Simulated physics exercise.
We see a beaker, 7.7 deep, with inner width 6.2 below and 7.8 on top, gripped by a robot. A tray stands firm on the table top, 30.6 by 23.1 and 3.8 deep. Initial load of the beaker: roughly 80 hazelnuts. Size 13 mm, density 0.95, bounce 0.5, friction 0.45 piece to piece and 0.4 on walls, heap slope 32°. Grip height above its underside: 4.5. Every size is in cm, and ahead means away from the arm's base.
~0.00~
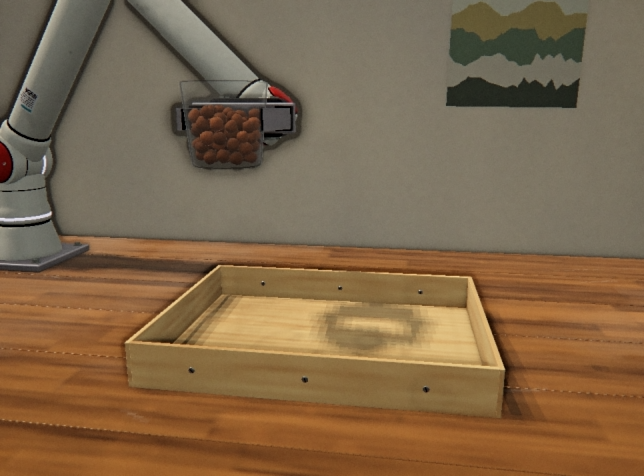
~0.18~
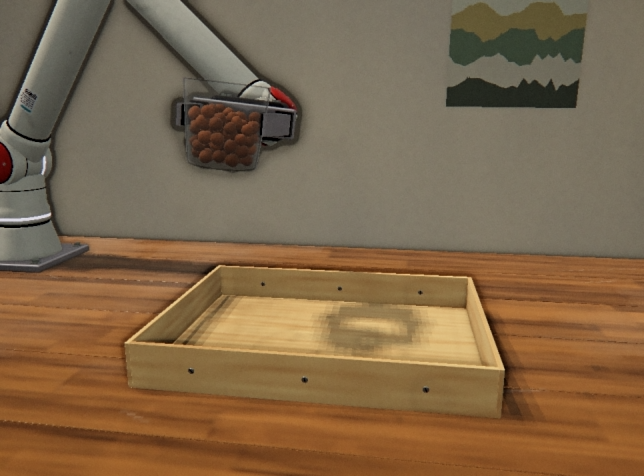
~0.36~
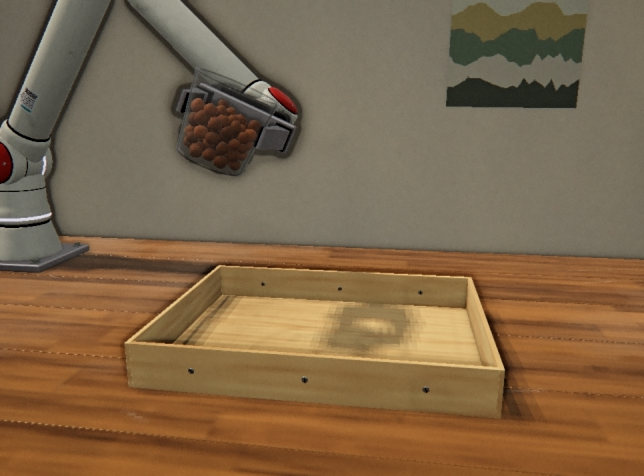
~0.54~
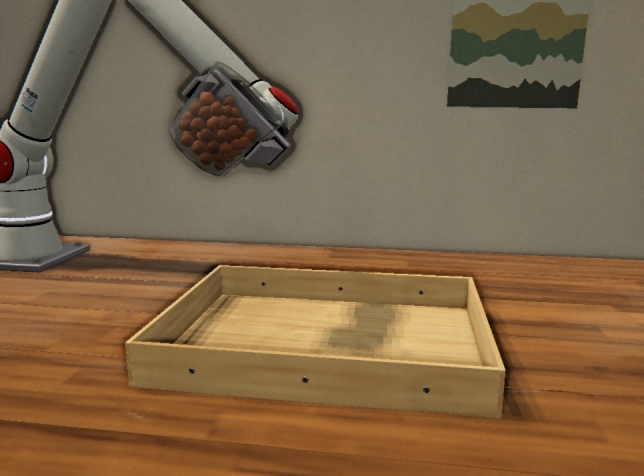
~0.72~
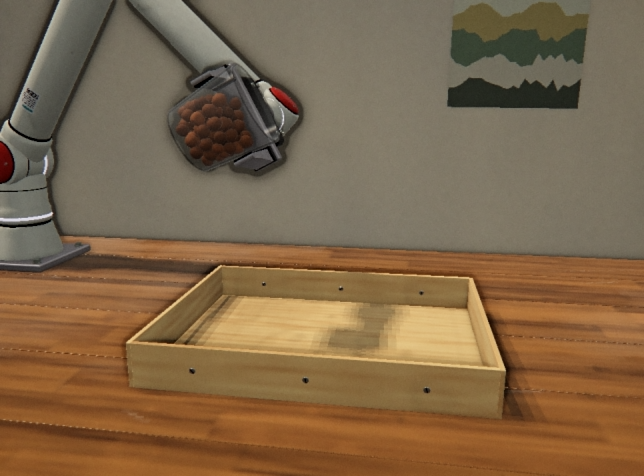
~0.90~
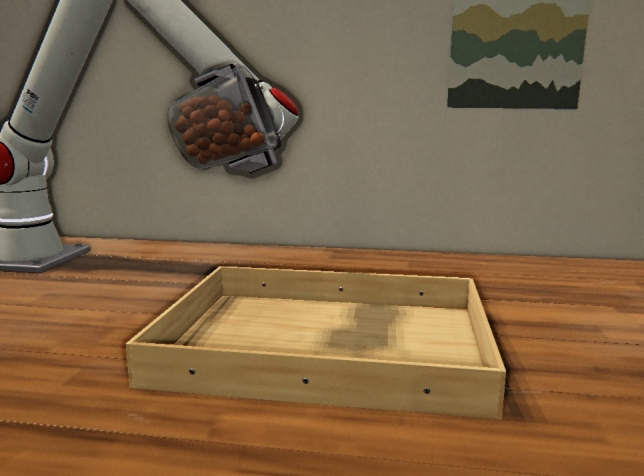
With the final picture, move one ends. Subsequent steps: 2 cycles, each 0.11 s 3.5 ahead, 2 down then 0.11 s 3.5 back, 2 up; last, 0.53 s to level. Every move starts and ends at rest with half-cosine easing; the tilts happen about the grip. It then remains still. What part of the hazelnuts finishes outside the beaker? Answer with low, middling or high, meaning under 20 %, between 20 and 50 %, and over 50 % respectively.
Middling.
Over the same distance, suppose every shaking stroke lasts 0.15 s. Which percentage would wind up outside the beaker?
In that case about 15 in a hundred.
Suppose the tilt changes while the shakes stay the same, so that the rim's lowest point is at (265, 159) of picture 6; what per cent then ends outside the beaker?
80 percent or so.
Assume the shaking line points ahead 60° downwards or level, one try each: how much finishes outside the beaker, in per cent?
Try one gives about 10 in a hundred, try two about 60 in a hundred.
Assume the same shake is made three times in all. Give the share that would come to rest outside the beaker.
Result: Approximately 40 per cent.
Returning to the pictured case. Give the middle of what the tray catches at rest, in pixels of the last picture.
About (381, 342).
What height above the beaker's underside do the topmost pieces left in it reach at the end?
I'd say close to 5.5 cm.
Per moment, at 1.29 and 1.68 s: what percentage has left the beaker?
Readings in order: 20, 30.
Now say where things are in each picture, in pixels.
The first picture shows beaker middle at (226, 126), level; upper third of the load around (224, 121), from x 195 to 255, top at y 110; 77 in the beaker.
The second picture shows beaker middle at (225, 126), tilted 7° forward; upper third of the load around (220, 121), from x 195 to 255, top at y 110.
The third picture shows beaker middle at (223, 126), tilted 24° forward; upper third of the load around (219, 119), from x 190 to 255, top at y 105.
The fourth picture shows beaker middle at (222, 124), tilted 45° forward; upper third of the load around (211, 114), from x 185 to 250, top at y 100.
The fifth picture shows beaker middle at (221, 123), tilted 62° forward; upper third of the load around (209, 113), from x 185 to 245, top at y 100.
The sixth picture shows beaker middle at (221, 123), tilted 69° forward; upper third of the load around (209, 113), from x 180 to 255, top at y 100; 77 in the beaker.
By 1.29 s, tilted 69° forward, highest piece 22 above the table; 61 in the beaker, 12 in the tray, 4 in flight or on a rim.
By 1.68 s, tilted 20° forward, highest piece 25 above the table; 53 in the beaker, 24 in the tray.
By 2.07 s, level, highest piece 24 above the table; 53 in the beaker, 24 in the tray.
By 3.12 s, level, highest piece 24 above the table; 53 in the beaker, 24 in the tray.
Final count, 53 in the beaker, 24 in the tray. That is 31 % outside the beaker.
